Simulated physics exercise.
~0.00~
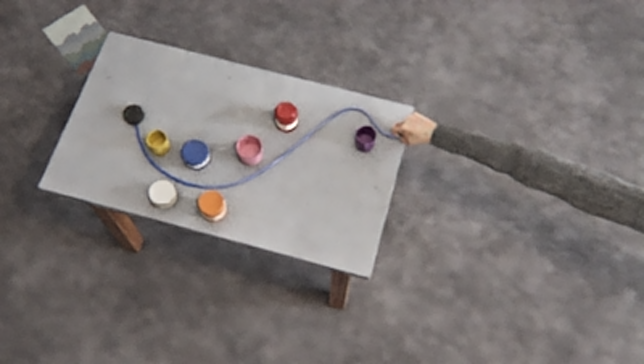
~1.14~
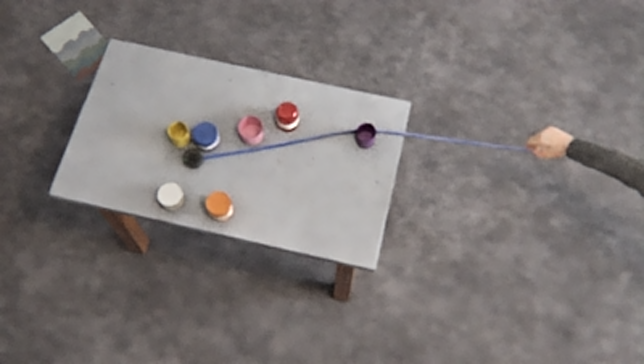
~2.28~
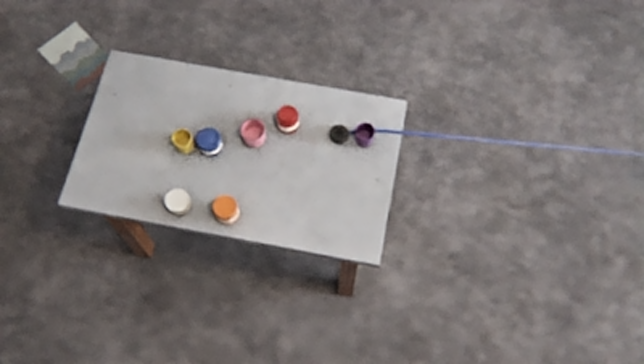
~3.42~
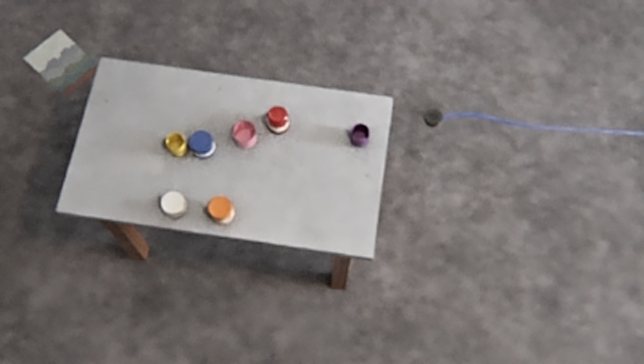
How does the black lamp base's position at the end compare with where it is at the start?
It starts on the tabletop near the left end, and by the end it is out beyond the right edge of the table.
